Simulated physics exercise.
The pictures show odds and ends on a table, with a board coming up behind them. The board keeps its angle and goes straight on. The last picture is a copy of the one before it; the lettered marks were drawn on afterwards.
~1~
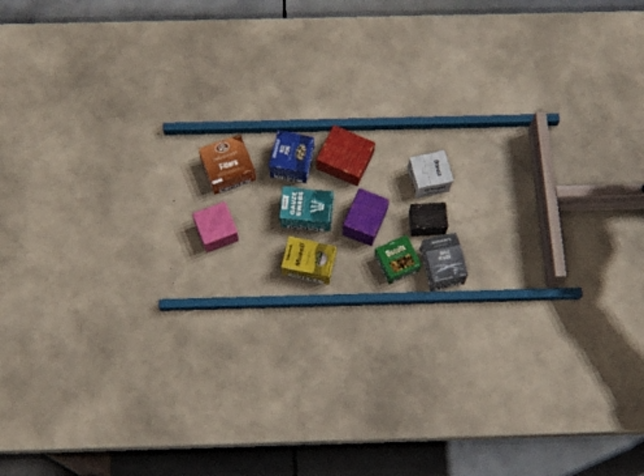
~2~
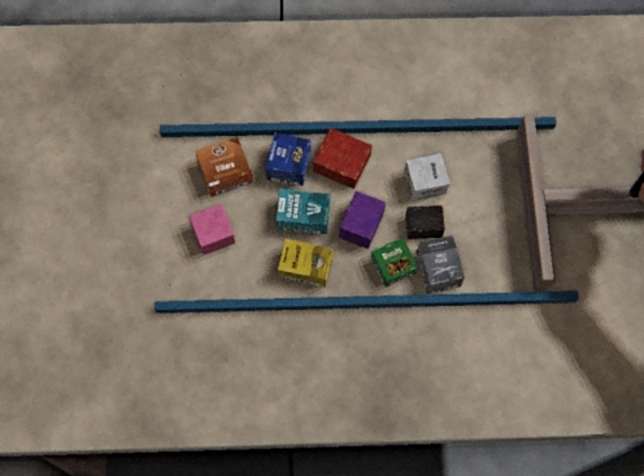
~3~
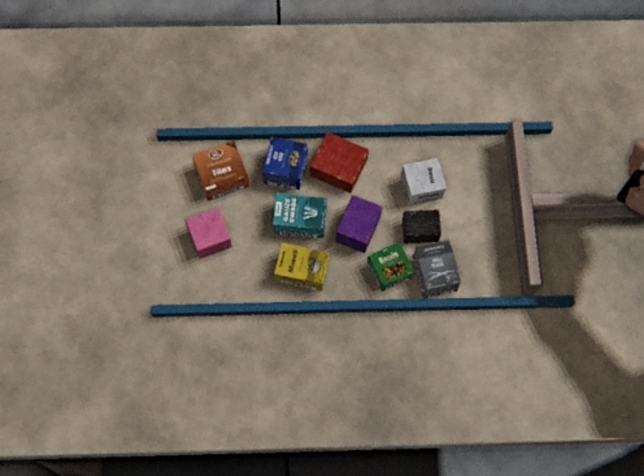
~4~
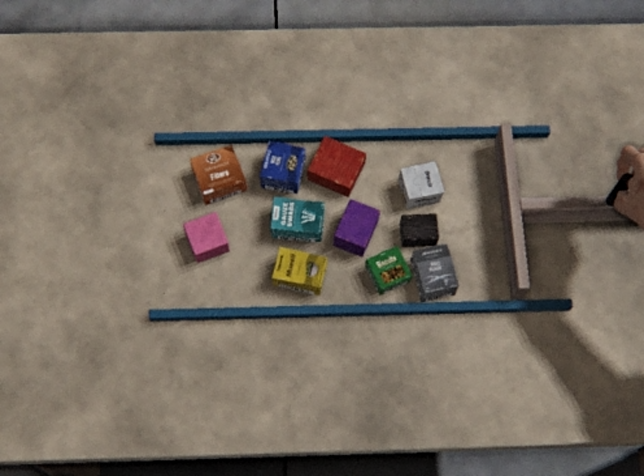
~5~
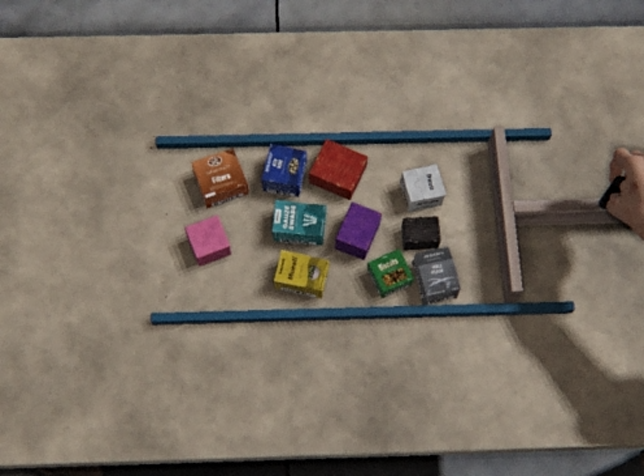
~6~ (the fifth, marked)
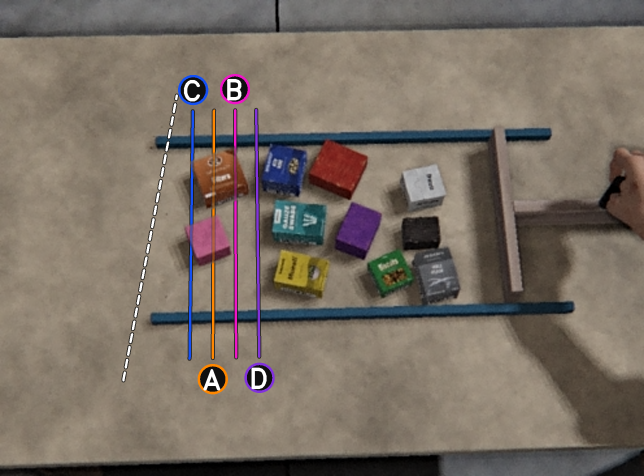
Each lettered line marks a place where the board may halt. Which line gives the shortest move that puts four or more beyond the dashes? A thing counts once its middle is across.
Stop at B.
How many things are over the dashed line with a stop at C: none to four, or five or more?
Five or more.
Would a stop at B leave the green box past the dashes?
No.
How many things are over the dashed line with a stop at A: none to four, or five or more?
It has five or more across.
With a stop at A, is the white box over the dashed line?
By then, no.
On the copy, A at (213, 228); B at (236, 228); C at (191, 229); D at (258, 227); the dashed line at (152, 230).
On B. First, board (412, 209); pink block (209, 241); orange box (220, 179); none across.
Then, board (314, 211); orange box (159, 179); pink block (169, 242); none across.
Finally, board (239, 213); orange box (86, 175); pink block (94, 243); five across.
By contrast, A gets six across, but is farther than needed; C gets eight across, but is farther than needed; D gets only three across.
